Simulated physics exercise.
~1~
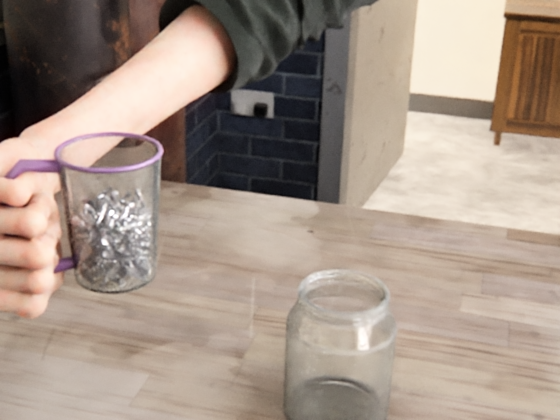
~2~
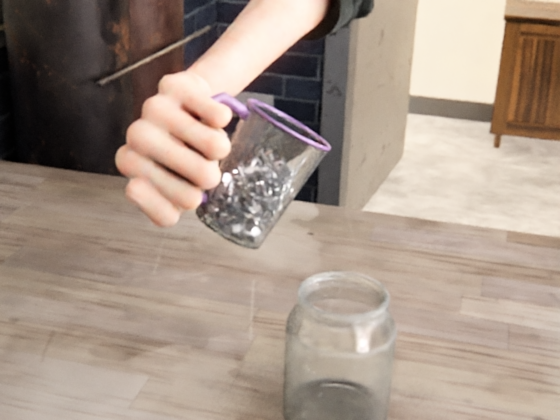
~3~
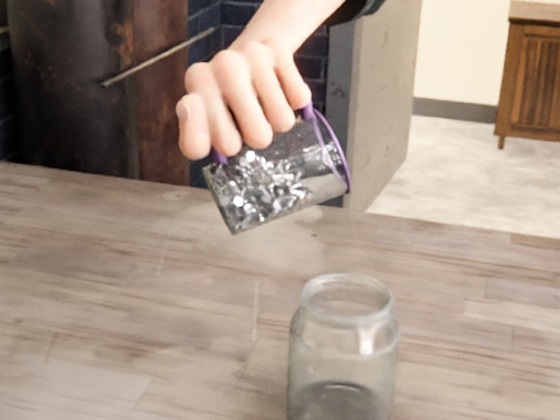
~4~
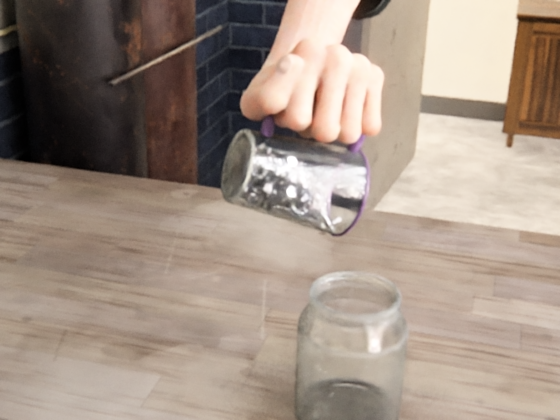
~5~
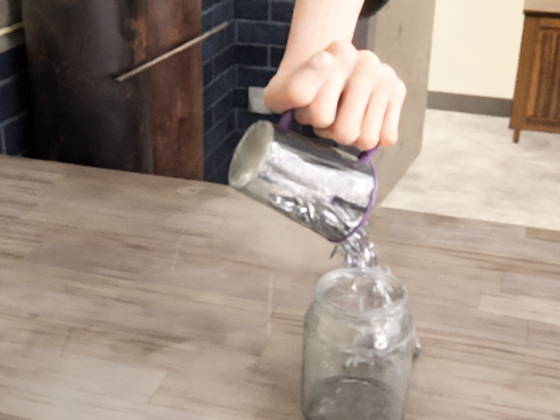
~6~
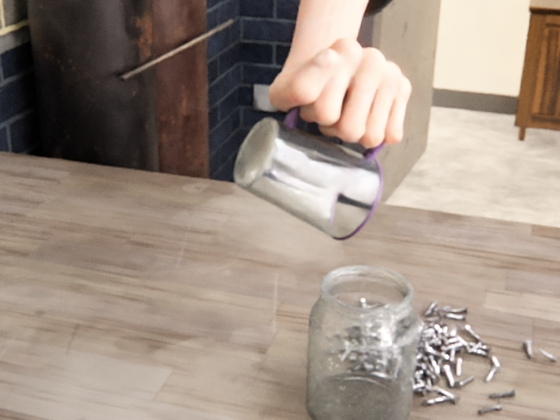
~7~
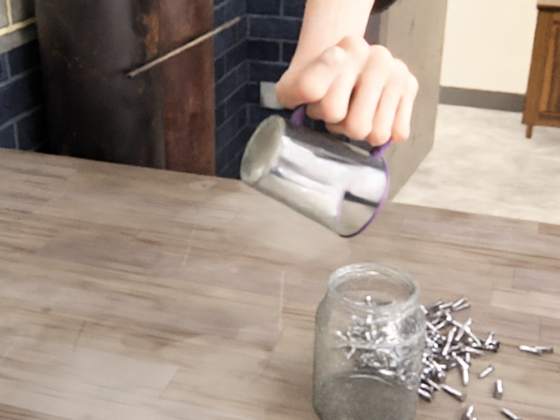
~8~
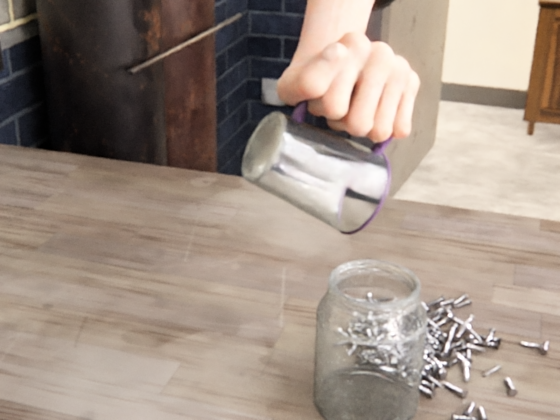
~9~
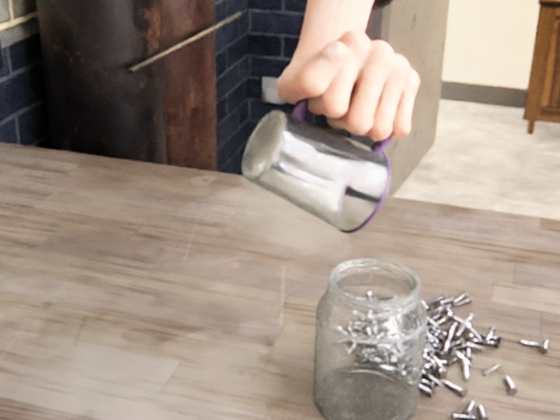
At first, a hand holds a clear cup with a purple rim and handle, partly filled with small silver screws, above a wooden table where an open glass jar stands. The hand carries the cup to the right and tilts it toward the jar, while the view shifts slightly left. As the cup tips past its side, the screws slide to its rim and then pour out in a rush. They miss the jar and scatter on the tabletop behind it and to its right. Finally, the hand holds the emptied cup still, mouth angled downward, above the empty jar and the spilled screws.
